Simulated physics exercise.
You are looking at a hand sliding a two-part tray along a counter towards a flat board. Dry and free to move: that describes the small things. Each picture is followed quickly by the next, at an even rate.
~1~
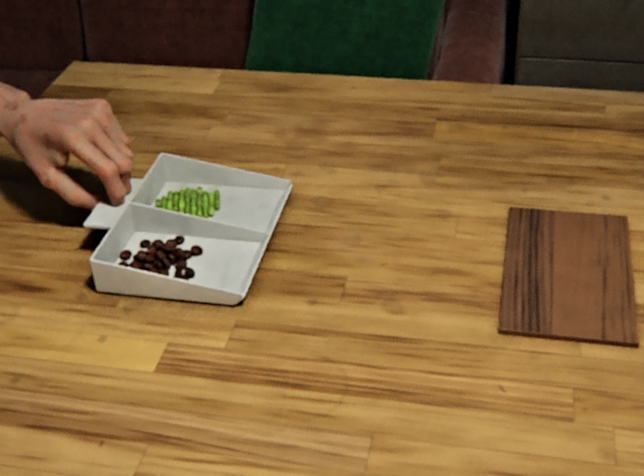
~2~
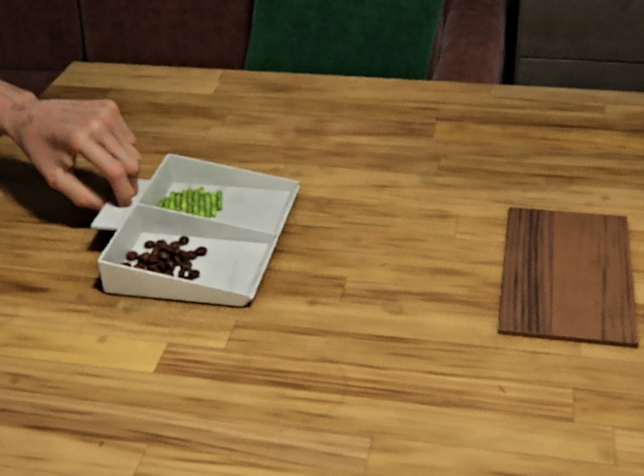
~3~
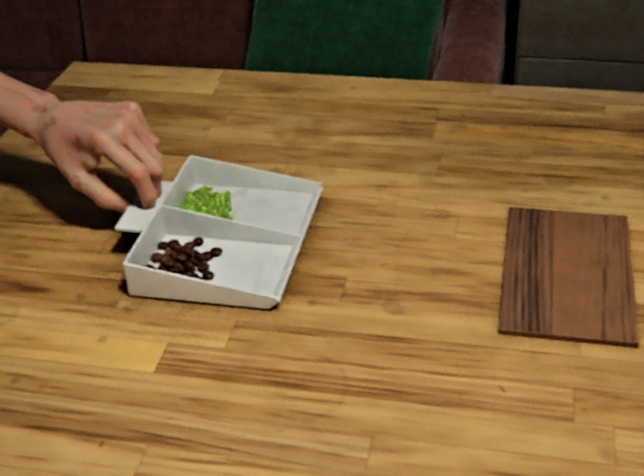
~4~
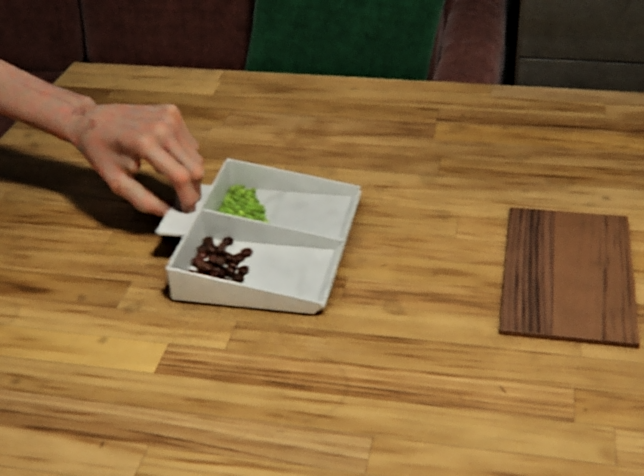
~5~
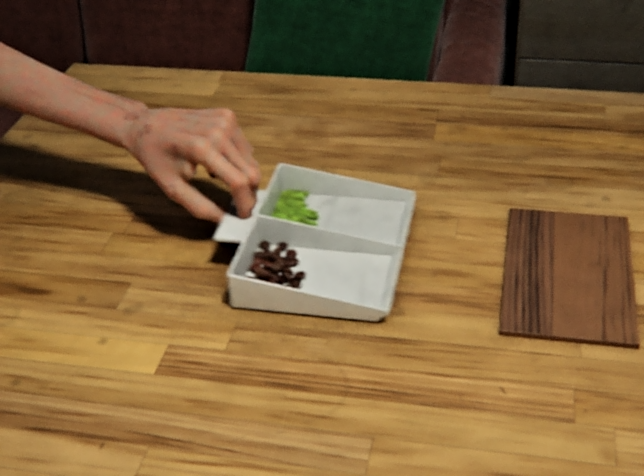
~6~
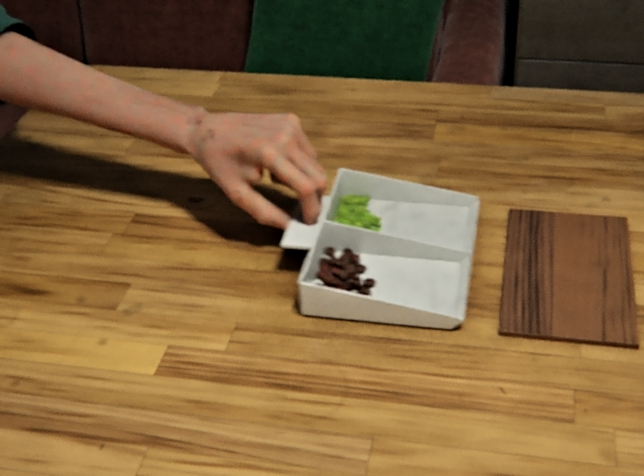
A hand slides a white two-part tray of brown and green pieces rightward across a wooden counter.
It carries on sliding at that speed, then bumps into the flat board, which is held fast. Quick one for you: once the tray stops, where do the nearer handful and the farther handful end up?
Once it stops, the nearer handful is partly out over the front, the farther handful is partly out over the front.
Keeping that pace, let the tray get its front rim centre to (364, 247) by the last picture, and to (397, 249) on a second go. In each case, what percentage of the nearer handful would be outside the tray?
About 0 % the first time, about 0 % the second.
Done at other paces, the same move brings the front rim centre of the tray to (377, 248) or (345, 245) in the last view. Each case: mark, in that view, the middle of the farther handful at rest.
It would come to rest near (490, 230) the first time and near (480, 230) the second.
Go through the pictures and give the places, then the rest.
In the first picture, front rim near (269, 236), at rest; flat board near (568, 301); nearer handful near (158, 262), some flat chocolate drops; farther handful near (188, 204), many dried peas.
In the second picture, front rim near (277, 237), hardly any of the way covered; farther handful near (190, 205).
In the third picture, front rim near (302, 239), a little of the way covered; nearer handful near (178, 265).
In the fourth picture, front rim near (343, 243), near a third of the way covered; farther handful near (236, 212).
In the fifth picture, front rim near (402, 249), near half of the way covered; nearer handful near (274, 275).
In the sixth picture, front rim near (471, 256), the bulk of the way covered; flat board near (568, 302); nearer handful near (343, 282); farther handful near (353, 223).
Then, 0.02 s on from there, tray still sliding, front rim near (489, 257); nearer handful all inside; farther handful all inside.
Then, 0.15 s on from there, tray stopped at the flat board; nearer handful a little out of the tray; farther handful near a quarter out of the tray.
Then, 0.36 s on from there, tray stopped at the flat board; nearer handful near a third out of the tray; farther handful near half out of the tray.
In the end, tray stopped at the flat board; nearer handful near a third out of the tray; farther handful near half out of the tray.
